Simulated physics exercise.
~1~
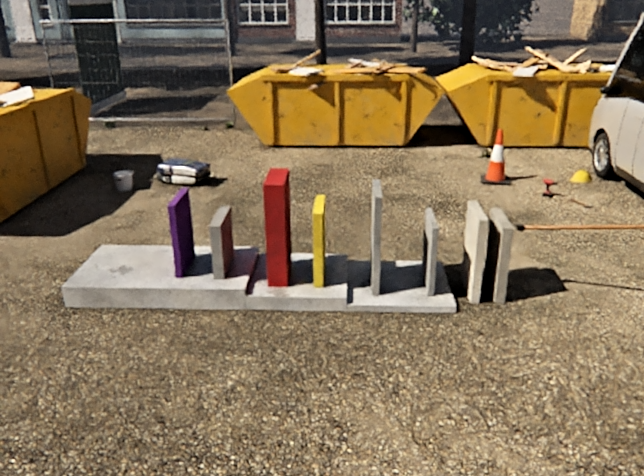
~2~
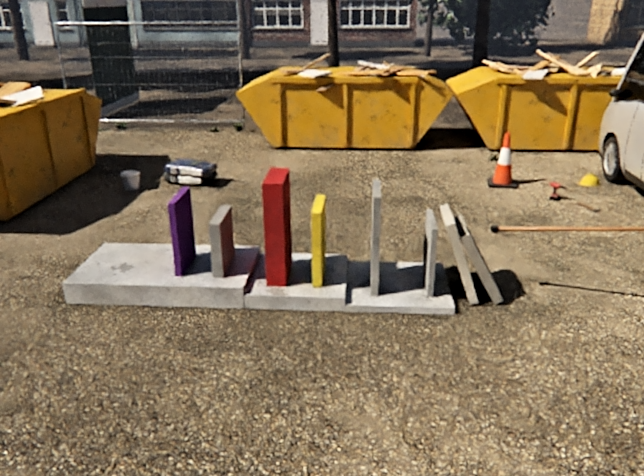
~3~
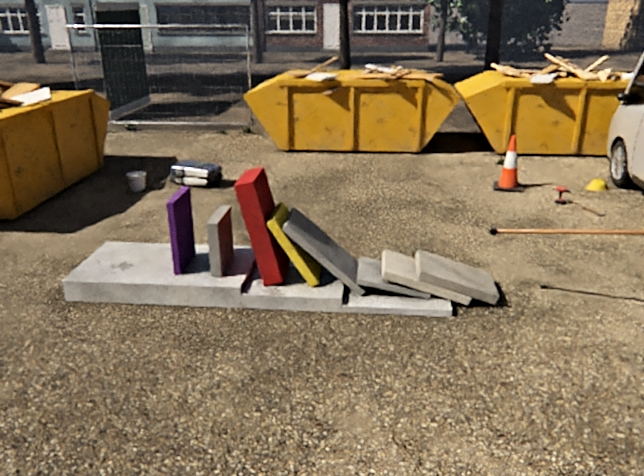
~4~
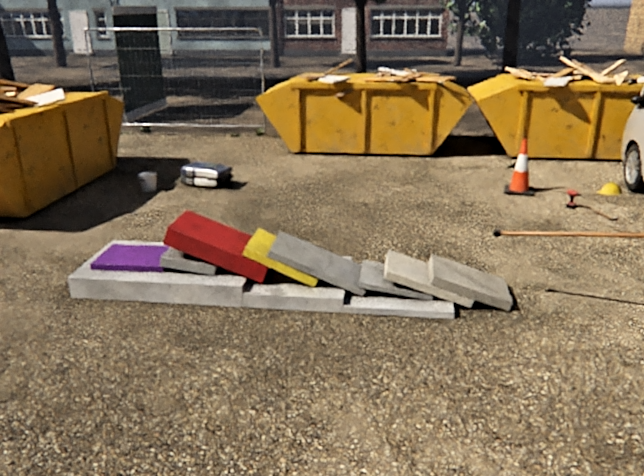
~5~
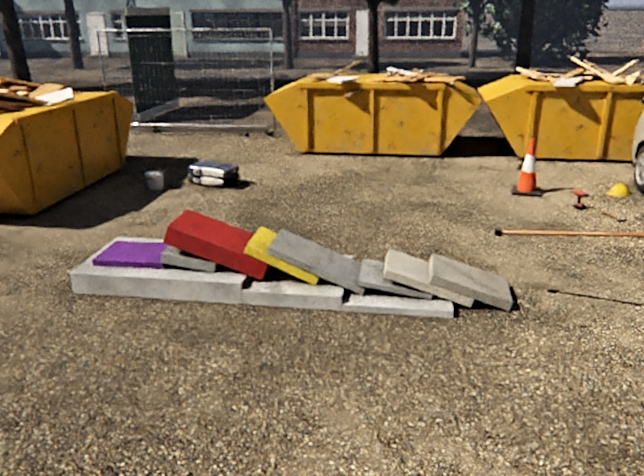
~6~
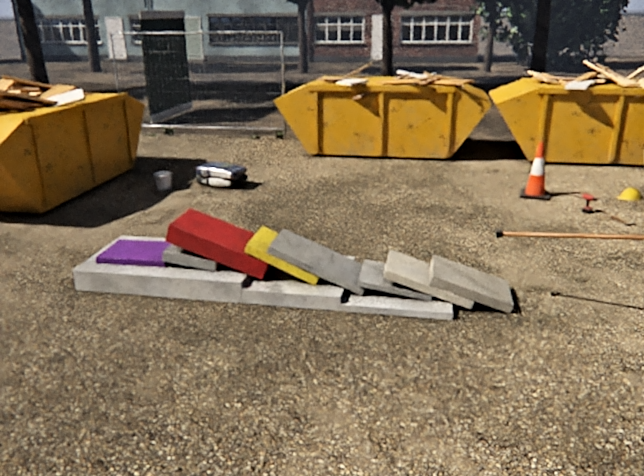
A gravel yard with yellow skips, a wire fence and a brick building behind is seen from slightly above, the view drifting slowly sideways. Eight slabs stand on end in a row along low pale steps, purple at the left, red and yellow near the middle, the rest mostly grey, with a pole lying at the right. The rightmost slab tips left against its neighbour, and the toppling runs leftward through the grey slabs to the yellow one and the red one. The red slab falls left, and the last grey and purple slabs go down too. All end toppled, the red resting at a slant and the purple flat.
